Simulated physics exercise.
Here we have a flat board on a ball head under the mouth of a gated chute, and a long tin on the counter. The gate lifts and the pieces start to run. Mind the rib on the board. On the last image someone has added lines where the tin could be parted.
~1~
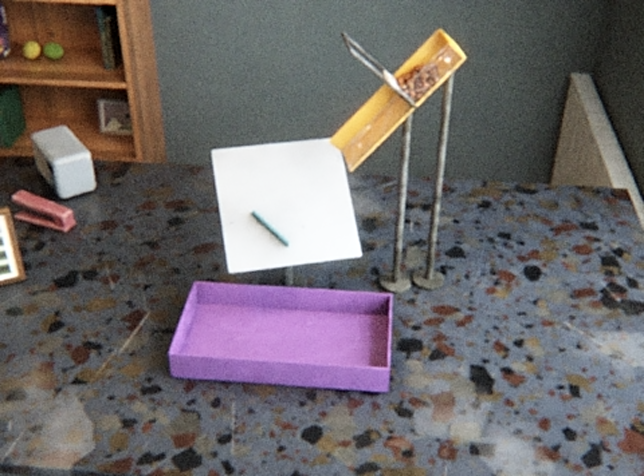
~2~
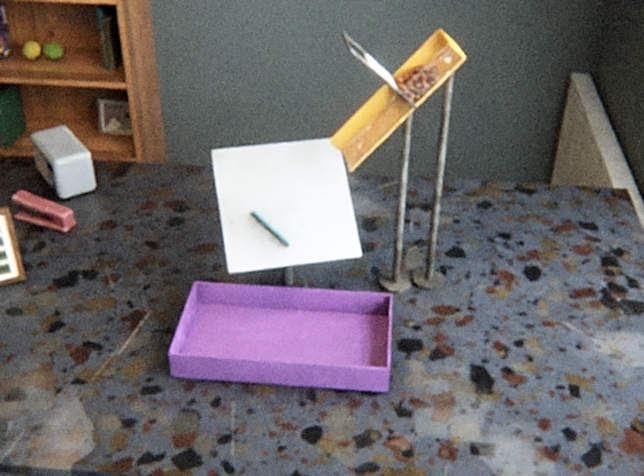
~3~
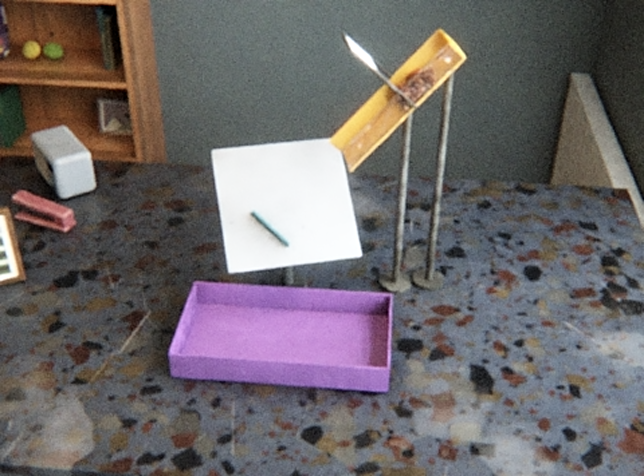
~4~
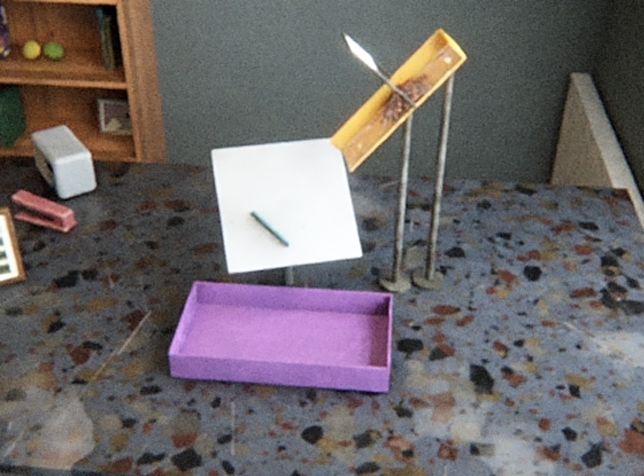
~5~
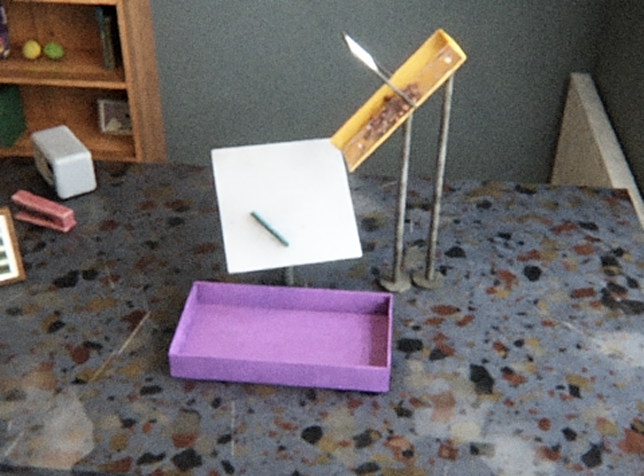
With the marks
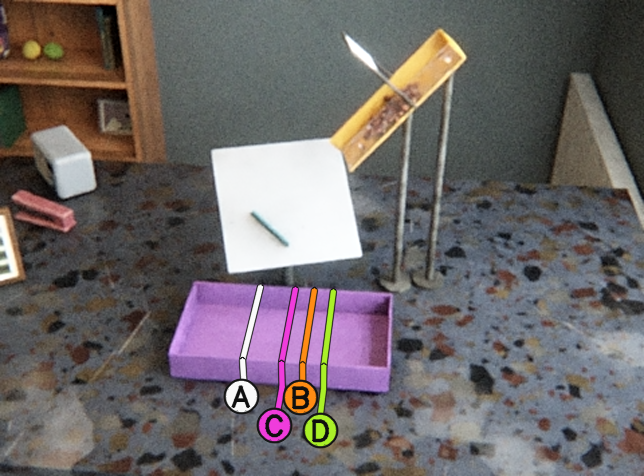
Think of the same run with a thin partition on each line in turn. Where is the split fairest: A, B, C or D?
Line B.
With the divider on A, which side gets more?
More lands on the right.
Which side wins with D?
More lands on the left.
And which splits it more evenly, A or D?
It is D.
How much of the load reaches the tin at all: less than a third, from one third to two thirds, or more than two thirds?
About that: More than two thirds.
On the marked copy, line A crosses the front rim at (242, 359); line B crosses the front rim at (302, 363); line C crosses the front rim at (281, 361); line D crosses the front rim at (323, 364).
Choosing A, of what is caught, a stray few on the left of the divider, nearly all on the right.
Choosing B, of what is caught, about half on the left of the divider, about half on the right.
Choosing C, of what is caught, a small part on the left of the divider, most on the right.
Choosing D, of what is caught, most on the left of the divider, a small part on the right.
